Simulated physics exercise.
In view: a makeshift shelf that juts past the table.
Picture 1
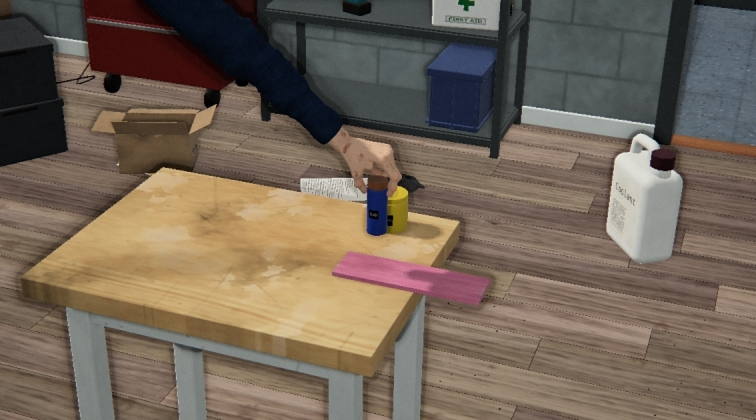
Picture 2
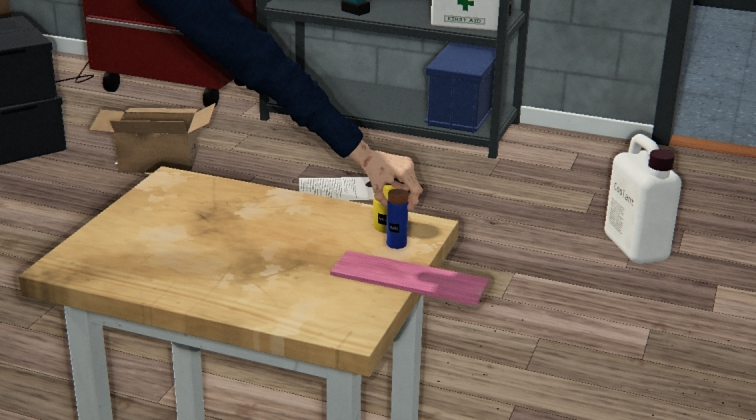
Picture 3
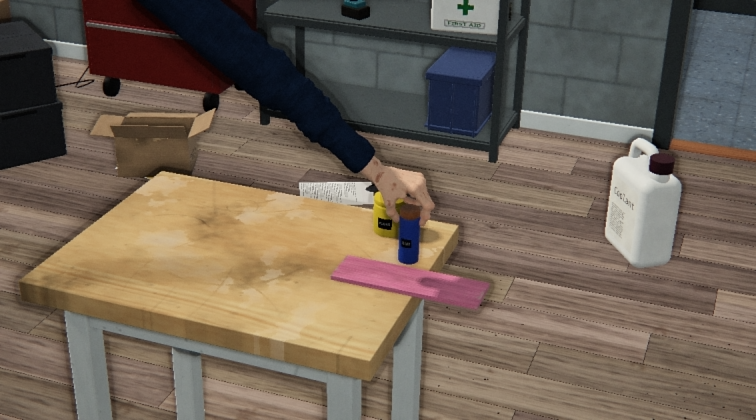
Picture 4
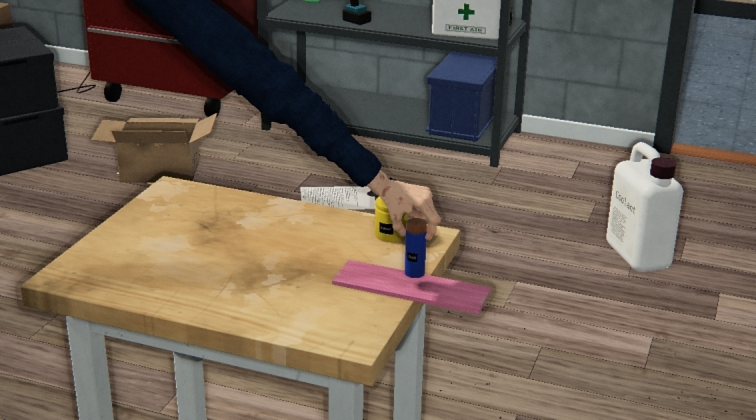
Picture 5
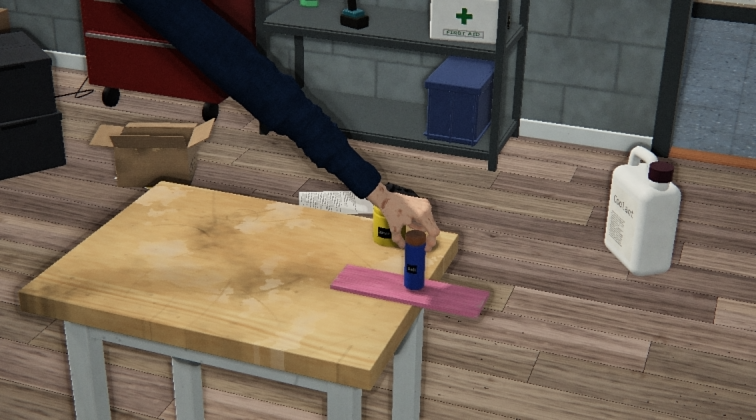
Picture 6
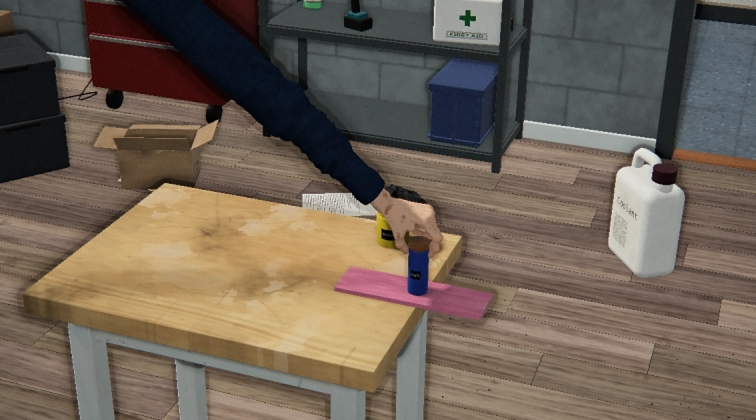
In a workshop with a grey block wall and wood-plank floor, seen from above at an angle, the view shifts very slightly. A wooden table holds a yellow jar, a blue shaker with a brown top and a pink strip at its right edge, with a white jug beyond. A dark-sleeved arm moves the shaker rightward and nearer, then sets it on the strip, still gripping it.
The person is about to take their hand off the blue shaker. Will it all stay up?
In the end the board stays on the table.
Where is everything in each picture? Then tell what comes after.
The first frame shows on its way; blue shaker (377, 205); yellow jar (391, 210).
The second frame shows on its way; blue shaker (397, 219).
The third frame shows on its way; blue shaker (409, 234); yellow jar (390, 214).
The fourth frame shows on its way; blue shaker (416, 248).
The fifth frame shows on its way; blue shaker (415, 260).
The sixth frame shows set down, still held; blue shaker (418, 266).
Then, 0.80 s after the last picture, nothing has stirred.
Then, 1.70 s after the last picture, blue shaker resting near (418, 266).
At rest, all 3 in place. Seen from the same camera at the end, blue shaker near (418, 266). The board holds.
